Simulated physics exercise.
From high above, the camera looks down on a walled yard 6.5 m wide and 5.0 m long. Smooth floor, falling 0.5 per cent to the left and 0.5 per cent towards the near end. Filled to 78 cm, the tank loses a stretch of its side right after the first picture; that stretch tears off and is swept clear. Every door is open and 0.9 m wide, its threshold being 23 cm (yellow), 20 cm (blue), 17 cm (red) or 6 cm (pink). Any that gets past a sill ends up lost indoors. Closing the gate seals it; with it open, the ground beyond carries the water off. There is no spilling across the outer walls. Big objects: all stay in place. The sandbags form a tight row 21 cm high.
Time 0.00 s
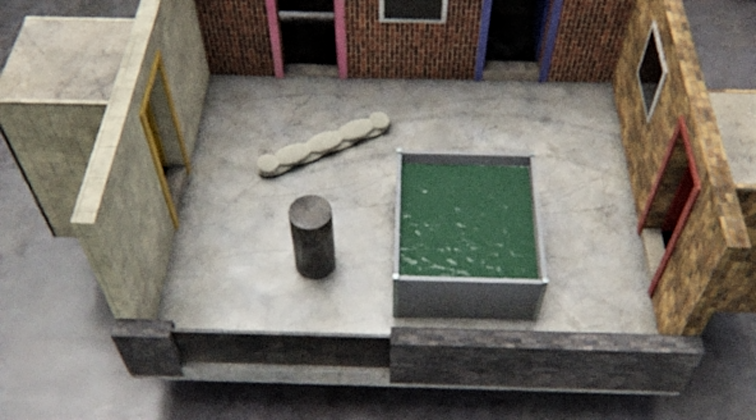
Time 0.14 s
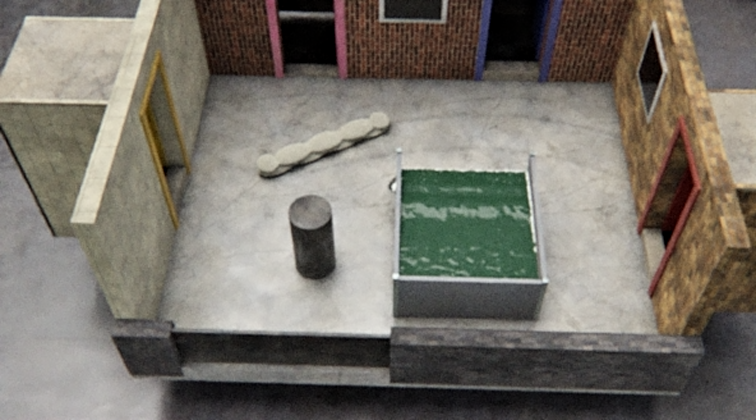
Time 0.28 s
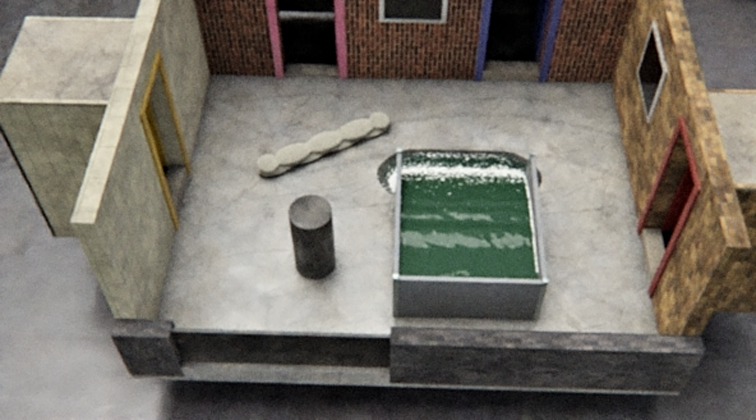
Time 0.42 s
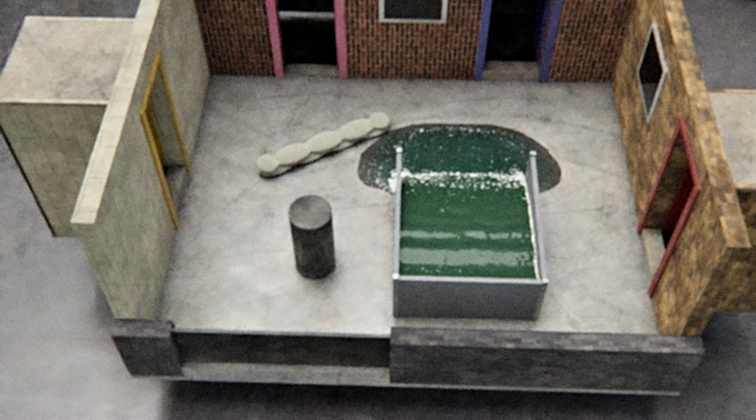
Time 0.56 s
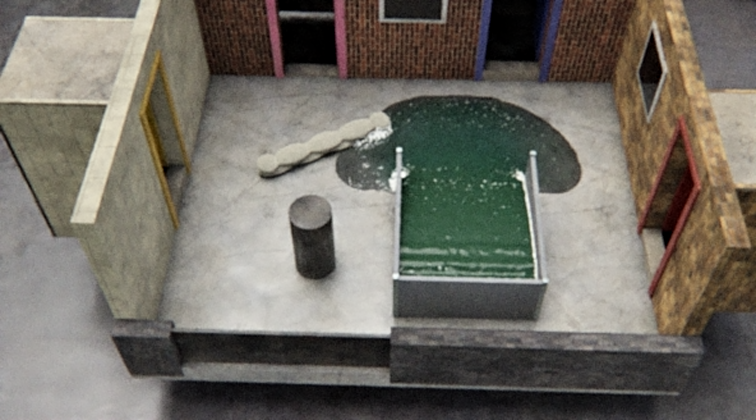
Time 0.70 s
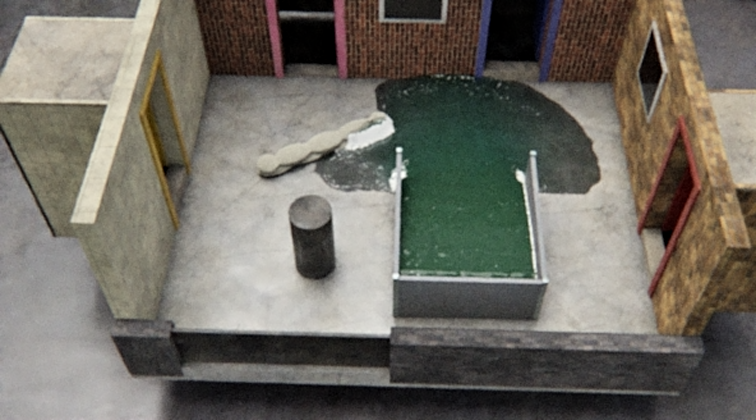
Walled yard seen from above, green water bursting from the tank's far side and spreading across the floor around a pale barrier.
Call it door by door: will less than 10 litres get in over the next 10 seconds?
Yellow door - yes, less; blue door - no, 10 litres or more; red door - yes, less; pink door - no, 10 litres or more.
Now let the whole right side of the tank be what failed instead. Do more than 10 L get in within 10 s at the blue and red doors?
Blue door doesn't reach it, red door surpasses it.
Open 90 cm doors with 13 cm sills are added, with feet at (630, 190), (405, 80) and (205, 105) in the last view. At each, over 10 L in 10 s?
Note, doorways in listed order: Stays short, goes beyond, goes beyond.
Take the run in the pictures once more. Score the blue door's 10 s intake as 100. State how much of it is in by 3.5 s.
100 percent or so by then.
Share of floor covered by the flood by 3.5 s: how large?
Some 75 per cent of the floor is wet.
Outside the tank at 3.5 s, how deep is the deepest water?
Some 27 cm deep.
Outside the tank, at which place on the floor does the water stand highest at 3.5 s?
Location: Approx. (606, 96).
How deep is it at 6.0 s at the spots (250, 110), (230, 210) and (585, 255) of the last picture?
Approximately 10, 7 and 6 centimetres, going through them in turn.
After 1.4 s water covers 30 % of the floor and is deepest (46 cm) near (423, 85); yellow door not reached, blue door 36 cm at the sill, 36 L in, red door not reached, pink door 4 cm at the sill, 0 L in.
After 2.2 s water covers 50 % of the floor and is deepest (42 cm) near (605, 88); yellow door not reached, blue door 33 cm at the sill, 102 L in, red door not reached, pink door 11 cm at the sill, 1 L in.
After 3.5 s water covers 75 % of the floor and is deepest (27 cm) near (606, 96); yellow door 10 cm at the sill, 0 L in, blue door 19 cm at the sill, 135 L in, red door 6 cm at the sill, 0 L in, pink door 8 cm at the sill, 12 L in.
After 6.0 s water covers 90 % of the floor and is deepest (20 cm) near (349, 355); yellow door 7 cm at the sill, 0 L in, blue door 9 cm at the sill, 136 L in, red door 6 cm at the sill, 0 L in, pink door 4 cm at the sill, 16 L in.
After 10.0 s water covers 95 % of the floor and is deepest (15 cm) near (307, 354); yellow door 11 cm at the sill, 0 L in, blue door 4 cm at the sill, 137 L in, red door 8 cm at the sill, 0 L in, pink door 7 cm at the sill, 17 L in.
